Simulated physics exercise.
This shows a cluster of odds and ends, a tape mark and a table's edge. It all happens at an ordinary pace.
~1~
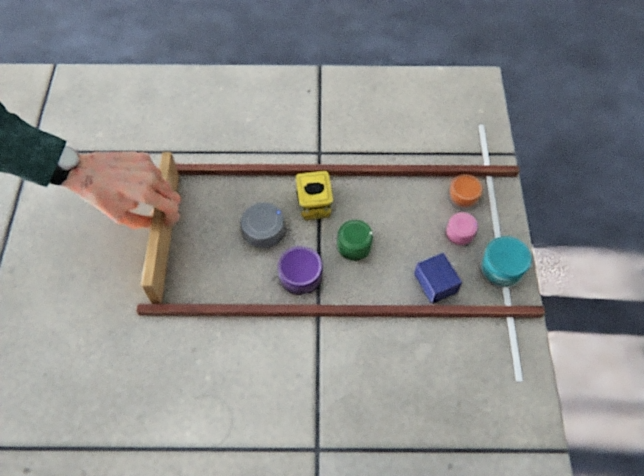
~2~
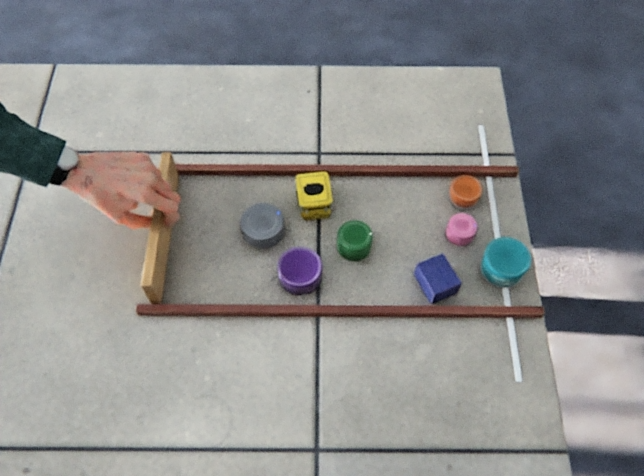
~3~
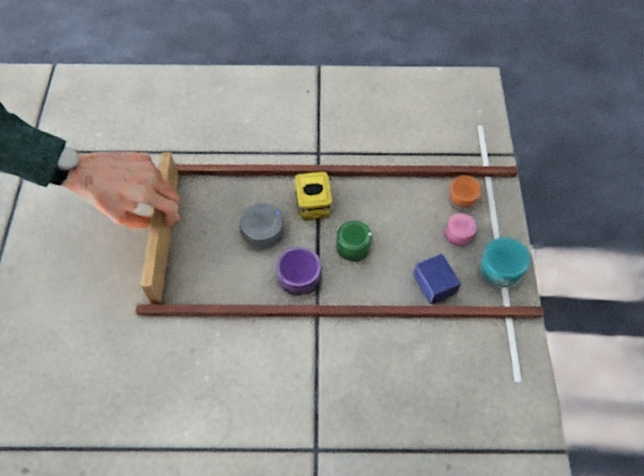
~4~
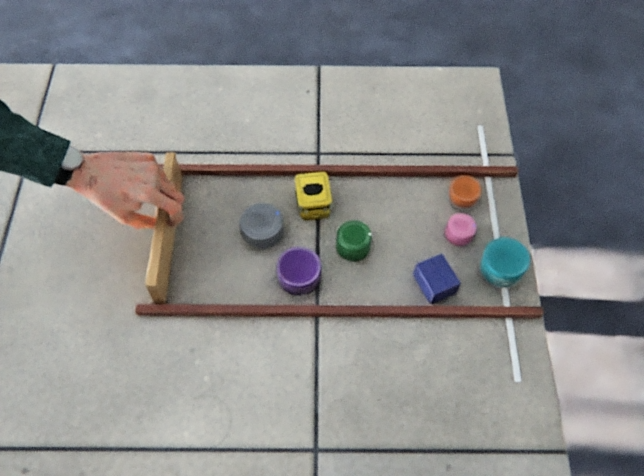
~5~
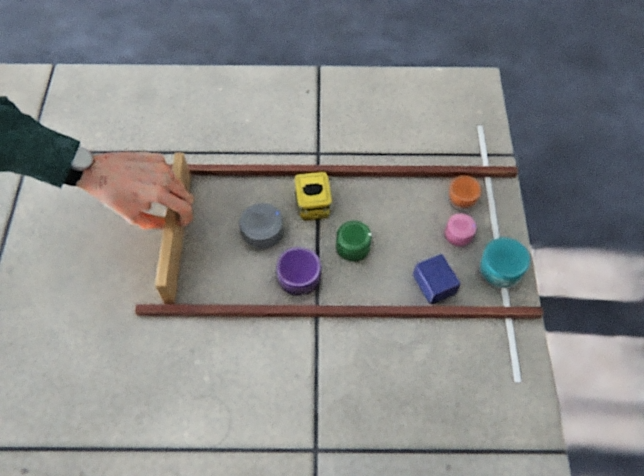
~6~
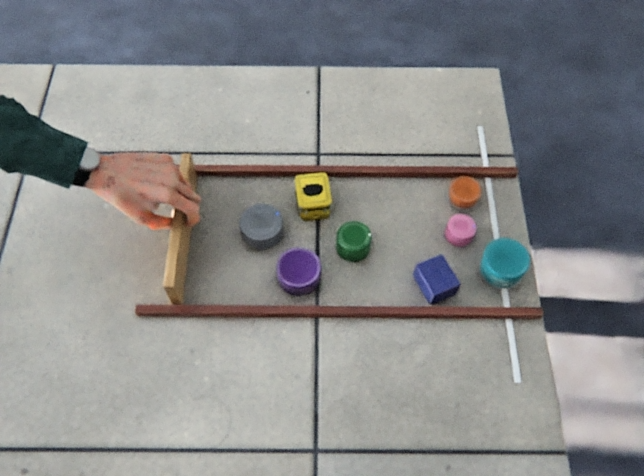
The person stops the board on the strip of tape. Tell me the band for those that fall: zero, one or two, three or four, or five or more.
Outcome: The number that fall off is five or more.
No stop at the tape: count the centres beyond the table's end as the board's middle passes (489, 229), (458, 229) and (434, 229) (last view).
Place by place, 5, 1 and 0.
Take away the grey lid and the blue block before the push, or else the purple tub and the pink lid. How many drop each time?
3 in the first case, 2 in the second.
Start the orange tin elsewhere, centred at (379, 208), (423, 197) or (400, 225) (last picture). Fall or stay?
In turn it falls; comes down; comes down.
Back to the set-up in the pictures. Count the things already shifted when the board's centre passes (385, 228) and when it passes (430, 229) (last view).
The counts are 5 and 8.
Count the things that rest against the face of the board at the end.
In contact: 3.
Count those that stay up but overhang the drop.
That would be 3.
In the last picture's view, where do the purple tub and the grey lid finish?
The purple tub at (526, 273), the grey lid at (518, 224).
Early on, none off yet; turquoise pot at rest near (504, 264); orange tin at rest near (464, 193); pink lid at rest near (461, 230).
A while later, none off yet; turquoise pot travelled about its own width near (533, 256); orange tin travelled about its own width near (489, 193); pink lid travelled about its own width near (496, 222).
Finally, the number that fall off is five or more; lost, green lid, blue block, pink lid, orange tin and turquoise pot.
